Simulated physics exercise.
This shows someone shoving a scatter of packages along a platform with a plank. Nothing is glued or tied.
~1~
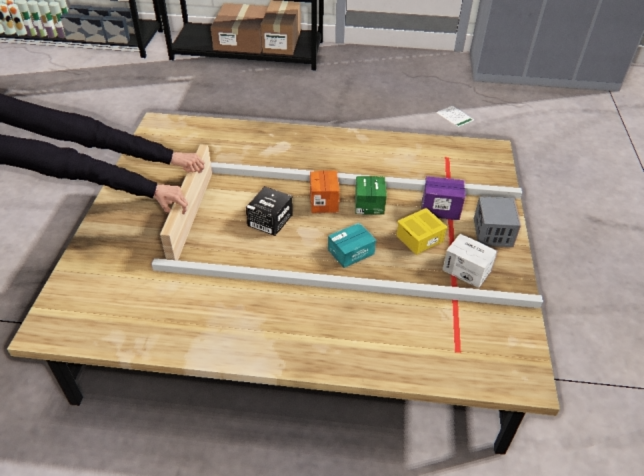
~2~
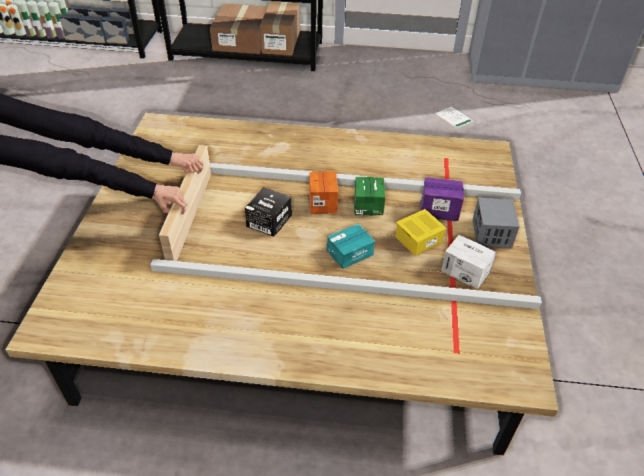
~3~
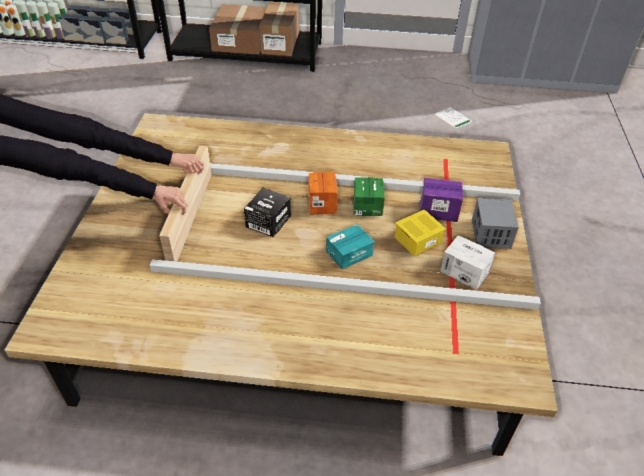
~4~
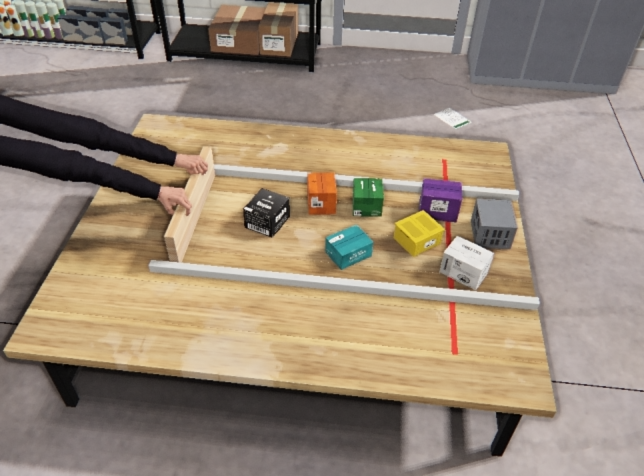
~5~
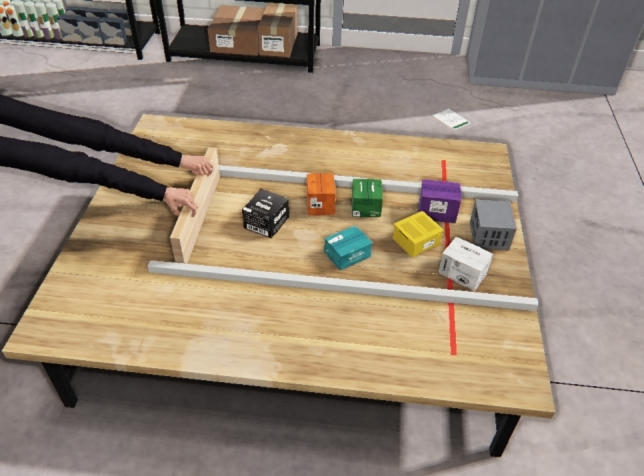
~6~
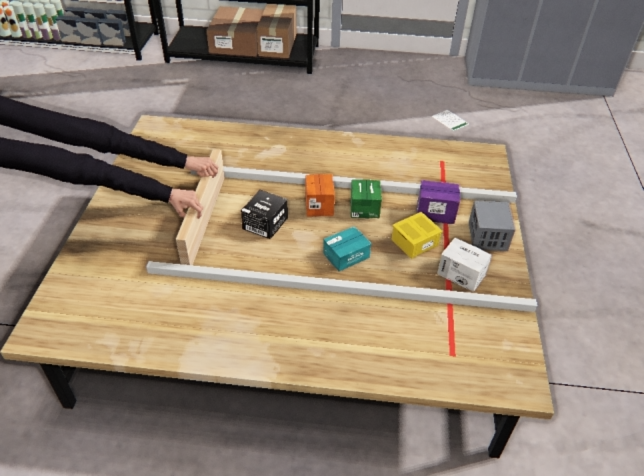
A wooden plank, held by two hands, slides slightly right toward scattered boxes on a table.
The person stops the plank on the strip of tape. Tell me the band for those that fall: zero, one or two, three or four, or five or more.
The number that fall off is one or two.
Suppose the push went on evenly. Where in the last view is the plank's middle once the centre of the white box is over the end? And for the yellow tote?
At (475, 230) for the white box; at (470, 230) for the yellow tote.
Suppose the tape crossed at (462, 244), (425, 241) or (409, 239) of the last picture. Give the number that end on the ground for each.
The counts: 2, 0 and 0.
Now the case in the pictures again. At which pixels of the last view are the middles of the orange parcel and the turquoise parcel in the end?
The orange parcel at (462, 198), the turquoise parcel at (470, 268).
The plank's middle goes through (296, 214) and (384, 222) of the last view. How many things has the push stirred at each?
3 and 7.
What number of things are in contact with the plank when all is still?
3 of them.
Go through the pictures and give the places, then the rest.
Grey crate (496, 222); white box (469, 261); purple parcel (443, 198); plank (189, 201); tape (452, 239), in the first picture.
White box (468, 262); plank (188, 202), in the second picture.
Purple parcel (441, 200); green parcel (369, 197), in the third picture.
Grey crate (493, 224); orange parcel (322, 194), in the fourth picture.
White box (465, 264); black box (266, 213), in the fifth picture.
Grey crate (491, 226); white box (464, 265); purple parcel (438, 202); plank (203, 206); tape (447, 243), in the sixth picture.
Soon after, none off yet; grey crate at rest near (491, 226); white box at rest near (464, 265); purple parcel at rest near (438, 202).
Then, none off yet; grey crate moved about its own width near (516, 232); white box moved a little near (473, 269); purple parcel moved about its own width near (487, 206).
At rest, the number that fall off is one or two; fallen, purple parcel and grey crate.
